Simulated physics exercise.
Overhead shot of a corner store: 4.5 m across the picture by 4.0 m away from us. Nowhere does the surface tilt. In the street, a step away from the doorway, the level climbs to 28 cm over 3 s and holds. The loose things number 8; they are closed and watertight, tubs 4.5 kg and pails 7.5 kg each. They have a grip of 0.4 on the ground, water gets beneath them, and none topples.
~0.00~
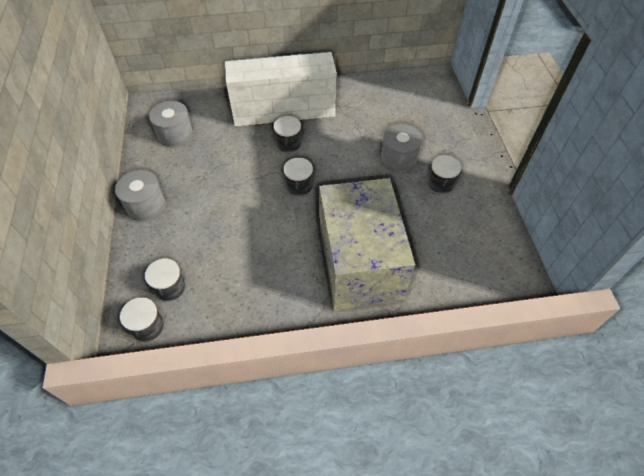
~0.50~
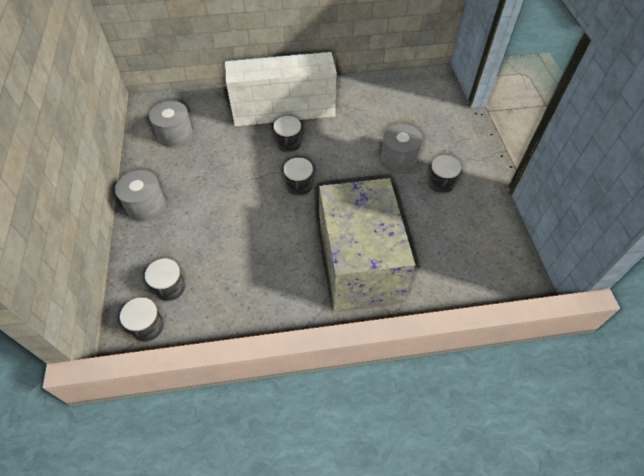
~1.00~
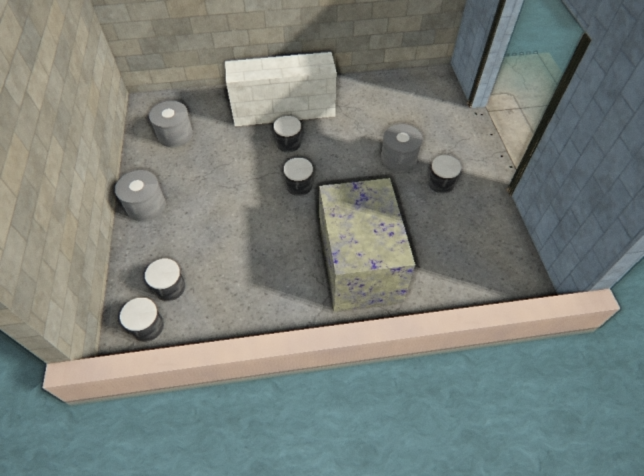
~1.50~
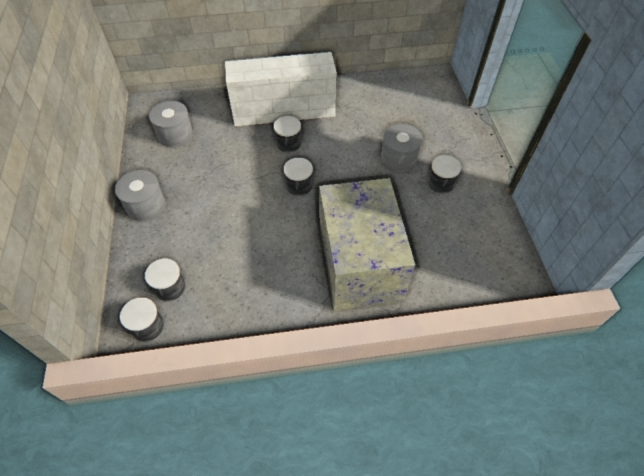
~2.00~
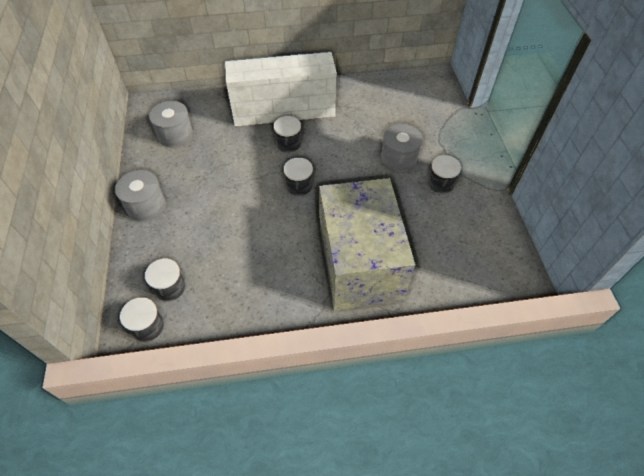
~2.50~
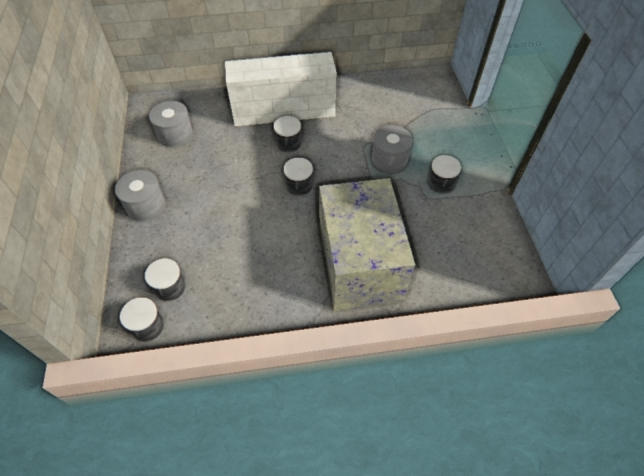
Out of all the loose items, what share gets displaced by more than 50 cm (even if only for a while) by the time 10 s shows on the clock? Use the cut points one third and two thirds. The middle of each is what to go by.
It falls at two thirds or above.
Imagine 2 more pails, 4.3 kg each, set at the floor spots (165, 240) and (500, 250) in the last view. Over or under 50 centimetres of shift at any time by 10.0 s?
Note: Item 1 above threshold; item 2 below threshold.
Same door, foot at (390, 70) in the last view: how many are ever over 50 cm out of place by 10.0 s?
The answer would then be 7.
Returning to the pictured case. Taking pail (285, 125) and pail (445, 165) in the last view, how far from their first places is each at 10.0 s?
The first is 200 cm from its start, the second 140 cm.
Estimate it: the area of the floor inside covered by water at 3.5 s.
Flooded: Near 6.0 m2.
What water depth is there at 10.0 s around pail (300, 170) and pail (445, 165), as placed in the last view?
I'd estimate 14 cm for the first and 6 cm for the second.
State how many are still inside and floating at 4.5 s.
Just then, the number is 1.
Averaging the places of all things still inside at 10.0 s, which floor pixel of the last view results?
Near (256, 264).
After 3.5 s 2 of 8 are over 50 cm from their spots; 0 afloat.
After 4.5 s 4 of 8 are over 50 cm from their spots; 1 afloat.
After 7.0 s 6 of 8 are over 50 cm from their spots; 6 afloat.
After 10.0 s 7 of 8 are over 50 cm from their spots, and 8 have been at some point; 7 afloat.
